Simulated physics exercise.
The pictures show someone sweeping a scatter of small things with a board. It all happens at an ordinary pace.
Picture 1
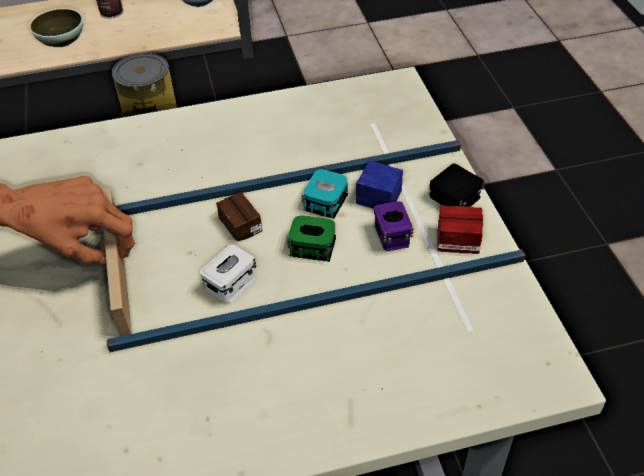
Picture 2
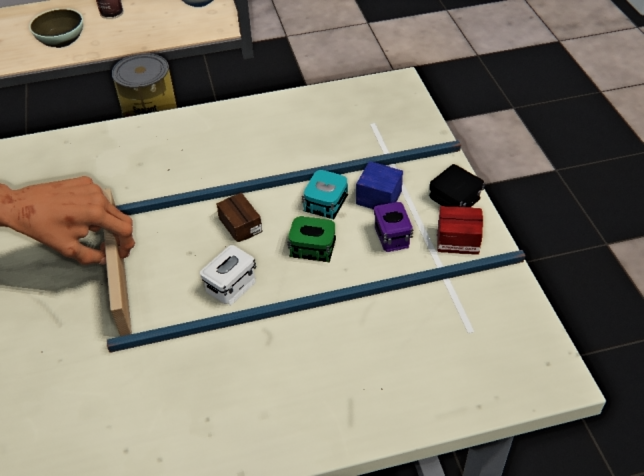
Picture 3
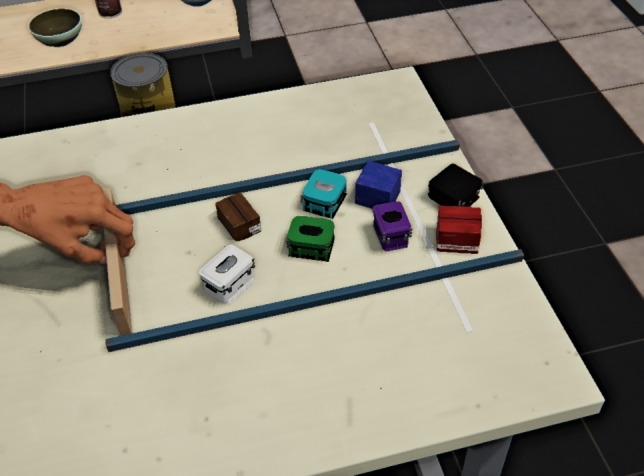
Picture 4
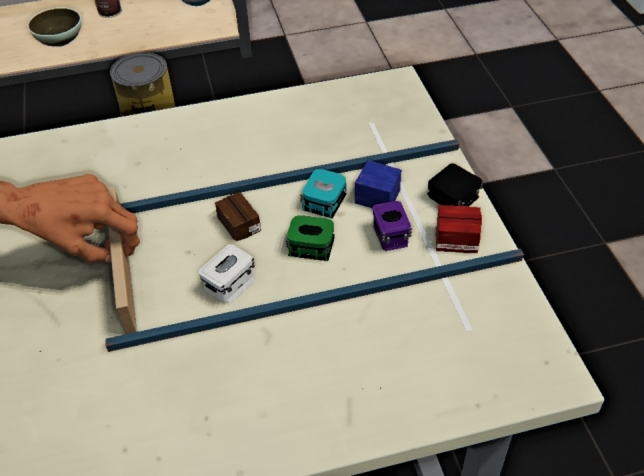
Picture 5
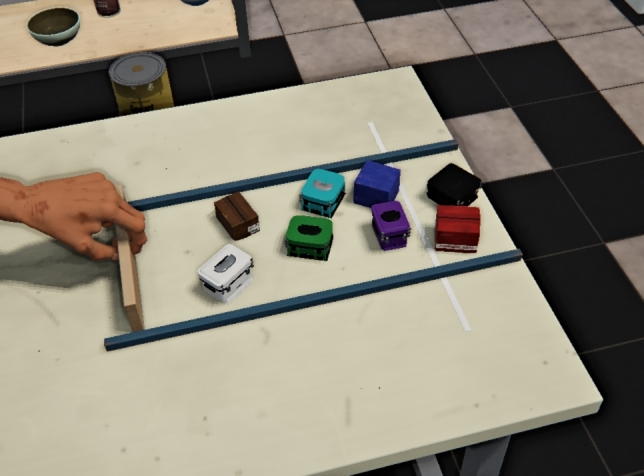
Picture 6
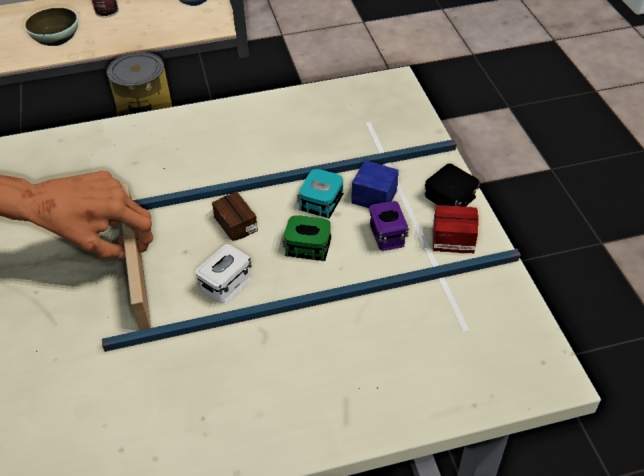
At first, a hand holds a small wooden board upright between two blue rails on a pale table, left of eight scattered colourful boxes and cases. The hand then slides the board a short way right, toward the white case, while the objects stay essentially in place, untouched by it.
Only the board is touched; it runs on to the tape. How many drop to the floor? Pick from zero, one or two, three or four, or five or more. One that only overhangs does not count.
Here the number that fall off is one or two.
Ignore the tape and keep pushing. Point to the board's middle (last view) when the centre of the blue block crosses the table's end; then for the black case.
At (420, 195) for the blue block; at (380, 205) for the black case.
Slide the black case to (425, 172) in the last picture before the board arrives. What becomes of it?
Then it is lost.
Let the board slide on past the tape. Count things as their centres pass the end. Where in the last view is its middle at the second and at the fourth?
Its middle is around (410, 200) and later (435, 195).
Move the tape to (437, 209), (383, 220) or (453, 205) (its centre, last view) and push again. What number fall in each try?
Try by try, 3, 0 and 5.
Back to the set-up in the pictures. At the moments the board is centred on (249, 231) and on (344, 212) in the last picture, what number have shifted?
At the one place 3, at the other 7.
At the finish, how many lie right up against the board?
The number is 3.
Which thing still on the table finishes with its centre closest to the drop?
That is the red box.
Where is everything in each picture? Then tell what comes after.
Black case (456, 190); red box (460, 230); blue block (380, 187); board (115, 260); tape (416, 215), in the first picture.
Red box (460, 230); green case (313, 239), in the second picture.
Blue block (378, 187); brown box (238, 217), in the third picture.
Black case (454, 190); turquoise case (324, 194), in the fourth picture.
Red box (457, 229); white case (226, 274), in the fifth picture.
Black case (451, 190); red box (455, 229); blue block (375, 187); board (134, 254); tape (411, 214), in the sixth picture.
Soon after, none off yet; black case at rest near (451, 190); red box at rest near (455, 229); blue block at rest near (375, 187).
Then, none off yet; black case at rest near (451, 190); red box at rest near (455, 229); blue block moved about its own width near (402, 183).
At rest, the number that fall off is one or two; fallen, black case.
